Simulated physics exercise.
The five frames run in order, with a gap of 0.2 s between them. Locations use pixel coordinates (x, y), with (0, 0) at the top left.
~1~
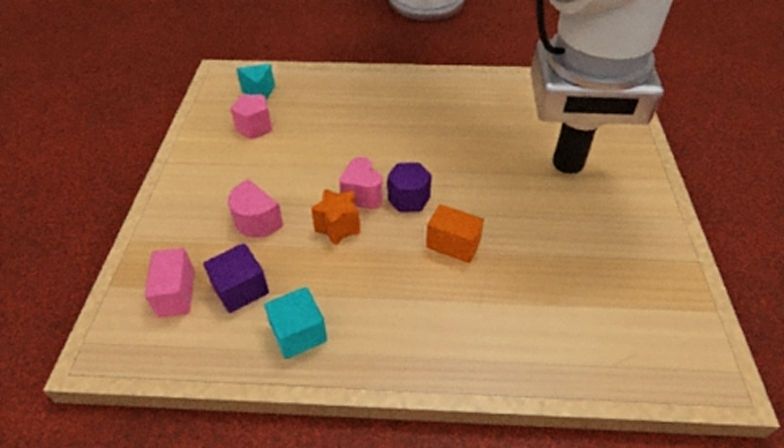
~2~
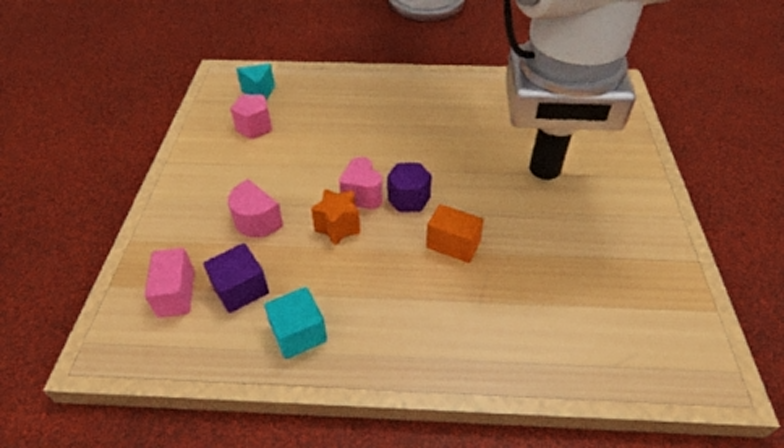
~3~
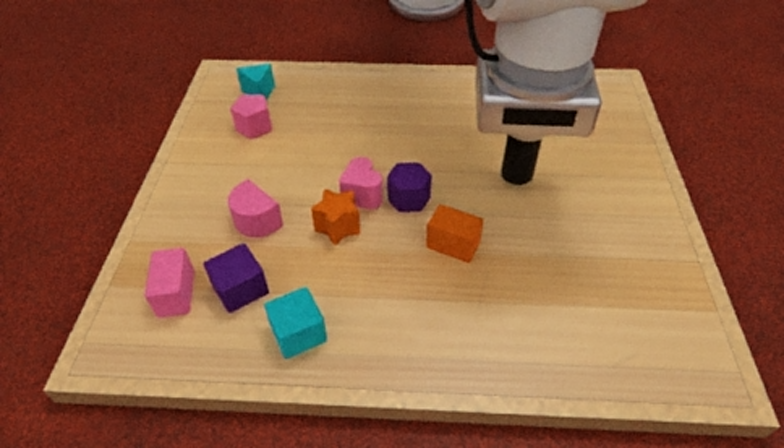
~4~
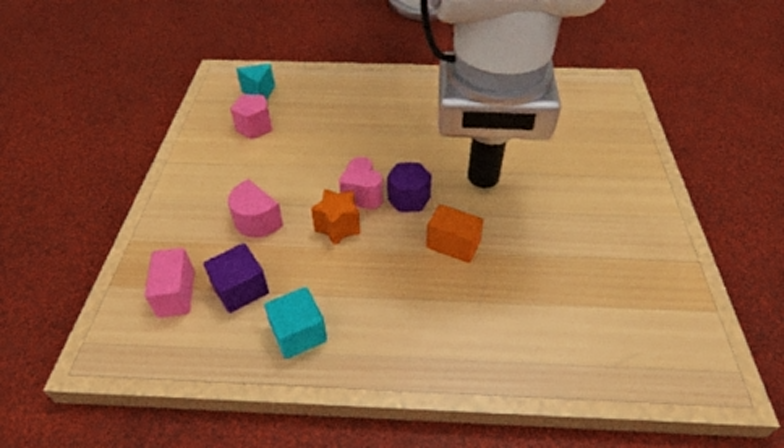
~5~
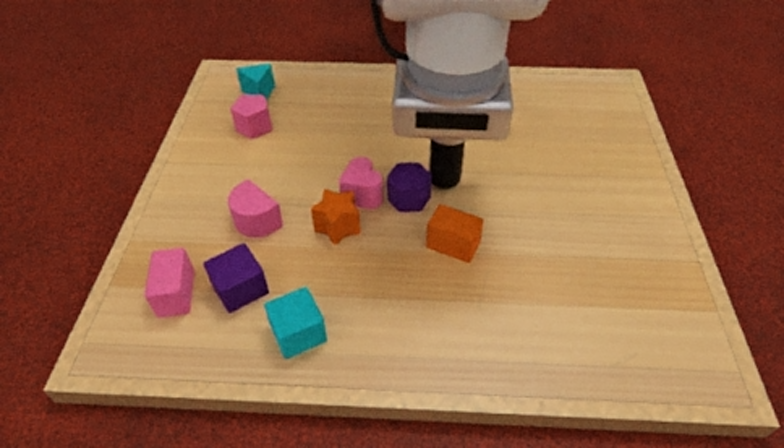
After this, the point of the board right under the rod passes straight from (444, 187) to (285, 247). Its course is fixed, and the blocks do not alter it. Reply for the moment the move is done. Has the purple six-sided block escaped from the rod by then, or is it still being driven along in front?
I'm fairly sure the purple six-sided block rides along ahead of the rod to the very end.
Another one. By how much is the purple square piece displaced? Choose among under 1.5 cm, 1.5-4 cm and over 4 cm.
It slides somewhere between 1.5 and 4 cm.
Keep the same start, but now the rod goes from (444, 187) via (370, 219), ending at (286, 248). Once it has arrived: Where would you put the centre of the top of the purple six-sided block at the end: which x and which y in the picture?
Expect it around (241, 225).
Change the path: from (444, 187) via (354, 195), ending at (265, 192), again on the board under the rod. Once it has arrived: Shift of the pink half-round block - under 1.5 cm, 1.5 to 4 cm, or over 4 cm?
The best fit is 1.5 to 4 cm.
What follows on the original path. One third of the way, rod at (394, 198); orange star-shaped block at (323, 208), turned 20° anticlockwise; pink heart block at (336, 172), turned 75° clockwise; purple six-sided block at (357, 192), turned 15° clockwise.
Two thirds of the way, rod at (341, 218); orange star-shaped block at (266, 228), turned 30° anticlockwise; pink heart block at (328, 172), turned 105° clockwise; purple six-sided block at (300, 209), turned 25° clockwise.
At the end, rod at (283, 238); purple square piece at (210, 279), turned 60° anticlockwise; pink half-round block at (218, 195), turned 60° clockwise; orange star-shaped block at (199, 241), turned 20° anticlockwise; pink heart block at (328, 172), turned 105° clockwise; purple six-sided block at (239, 226), turned 40° clockwise.
